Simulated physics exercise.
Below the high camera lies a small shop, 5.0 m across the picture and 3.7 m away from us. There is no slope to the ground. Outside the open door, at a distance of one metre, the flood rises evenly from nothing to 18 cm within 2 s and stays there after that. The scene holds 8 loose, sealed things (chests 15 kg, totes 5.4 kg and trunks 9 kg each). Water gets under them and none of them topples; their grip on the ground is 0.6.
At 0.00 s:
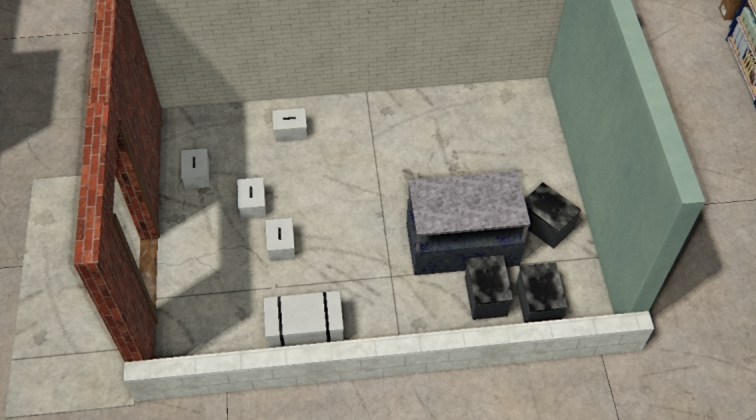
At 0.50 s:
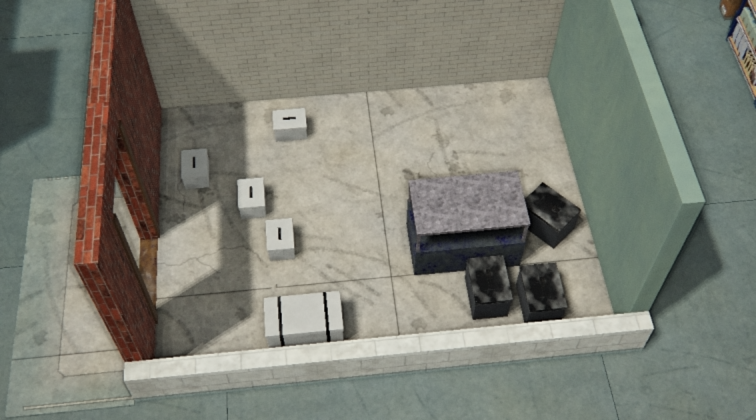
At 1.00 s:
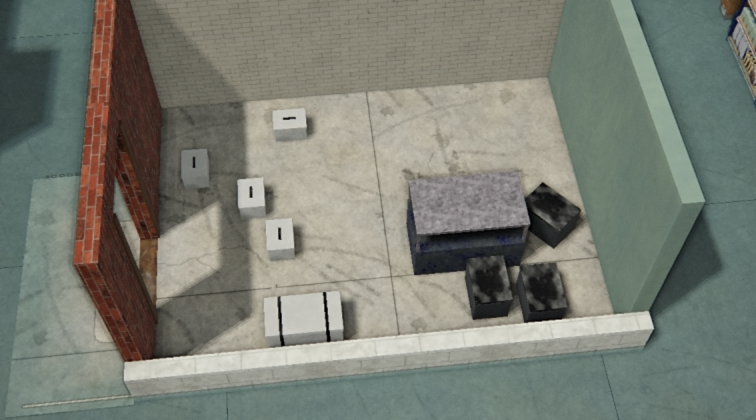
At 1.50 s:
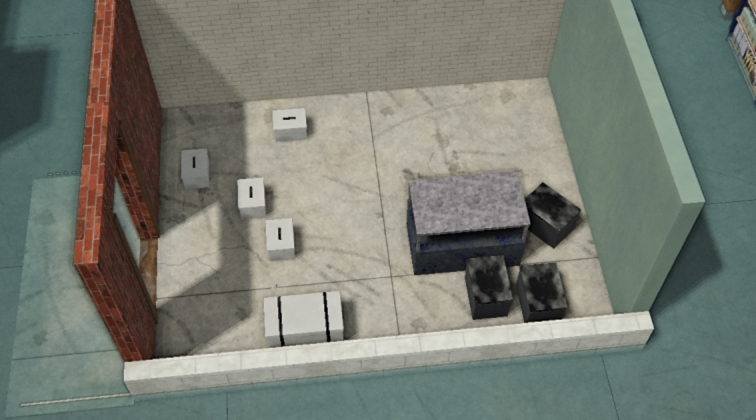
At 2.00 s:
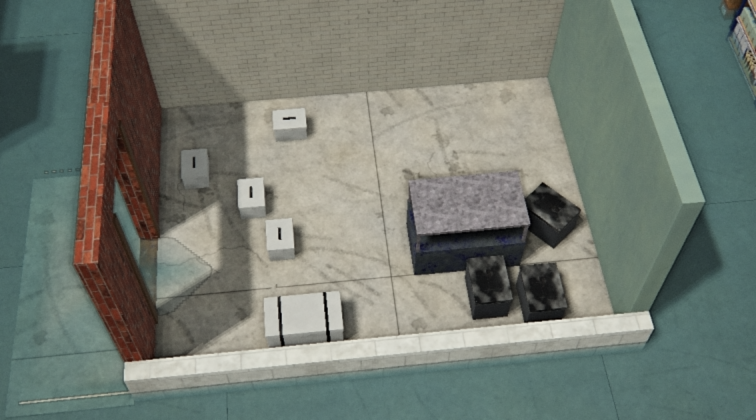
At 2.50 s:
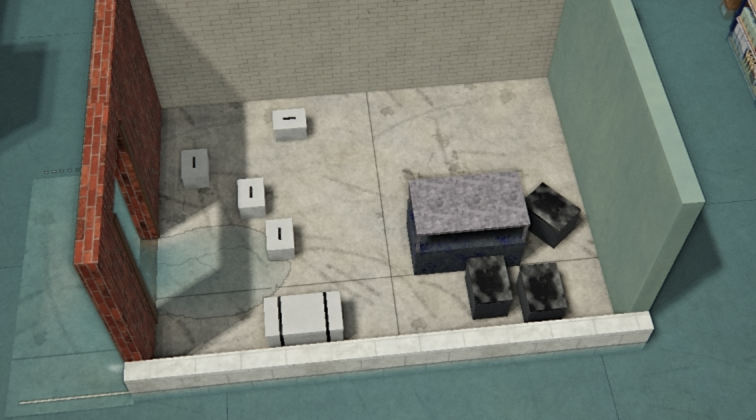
The clip opens on a high view of a small roofless shop with a brick wall, pale boxes and dark crates on a dry floor. Bluish water covers the ground outside, then spreads through the doorway on the left and across nearby floor, while every object stays still.
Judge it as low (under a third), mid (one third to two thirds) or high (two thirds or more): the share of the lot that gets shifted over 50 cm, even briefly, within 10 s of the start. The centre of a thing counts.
Mid.
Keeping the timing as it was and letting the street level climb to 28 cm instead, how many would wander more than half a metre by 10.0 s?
Then 6 of them.
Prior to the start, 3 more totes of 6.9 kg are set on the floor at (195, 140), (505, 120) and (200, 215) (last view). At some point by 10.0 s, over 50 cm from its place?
Result by item, in order: Inside the cutoff, inside the cutoff, inside the cutoff.
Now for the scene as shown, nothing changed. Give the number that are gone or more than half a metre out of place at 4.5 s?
3.
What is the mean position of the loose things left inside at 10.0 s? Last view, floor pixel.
Roughly at (417, 220).
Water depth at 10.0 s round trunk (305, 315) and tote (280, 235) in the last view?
Around 9 cm and 3 cm.
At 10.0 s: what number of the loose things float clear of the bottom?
At that instant the tally stands at 3.
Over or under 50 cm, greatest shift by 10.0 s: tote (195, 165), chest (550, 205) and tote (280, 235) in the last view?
So that's inside it for the first, inside it for the second and beyond it for the last.
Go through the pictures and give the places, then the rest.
The first frame shows a chest at (543, 286) rests on the ground; a tote at (289, 119) rests on the ground; water covers 0.0 m2; 0 of 8 have shifted.
The second frame shows a chest at (543, 286), on the bottom; a tote at (289, 119) rests on the ground; 0.0 m2 under water; 0 of 8 have shifted.
The third frame shows a chest at (543, 286), on the bottom; a tote at (289, 119) rests on the ground; water covers 0.0 m2; 0 of 8 have shifted.
The fourth frame shows a chest at (543, 286), on the bottom; a tote at (289, 119), on the bottom; water covers 0.0 m2; 0 of 8 have shifted.
The fifth frame shows a chest at (543, 286) rests on the ground; a tote at (289, 119) rests on the ground; water covers 0.4 m2; 0 of 8 have shifted.
The sixth frame shows a chest at (543, 286), on the bottom; a tote at (289, 119) rests on the ground; 1.3 m2 under water; 0 of 8 have shifted.
After 3.5 s 0 of 8 are over 50 cm from their spots; 0 afloat.
After 4.5 s 3 of 8 are over 50 cm from their spots; 1 afloat.
After 7.0 s 3 of 8 are over 50 cm from their spots; 1 afloat.
After 10.0 s 5 of 8 are over 50 cm from their spots, and 5 have been at some point; 3 afloat.
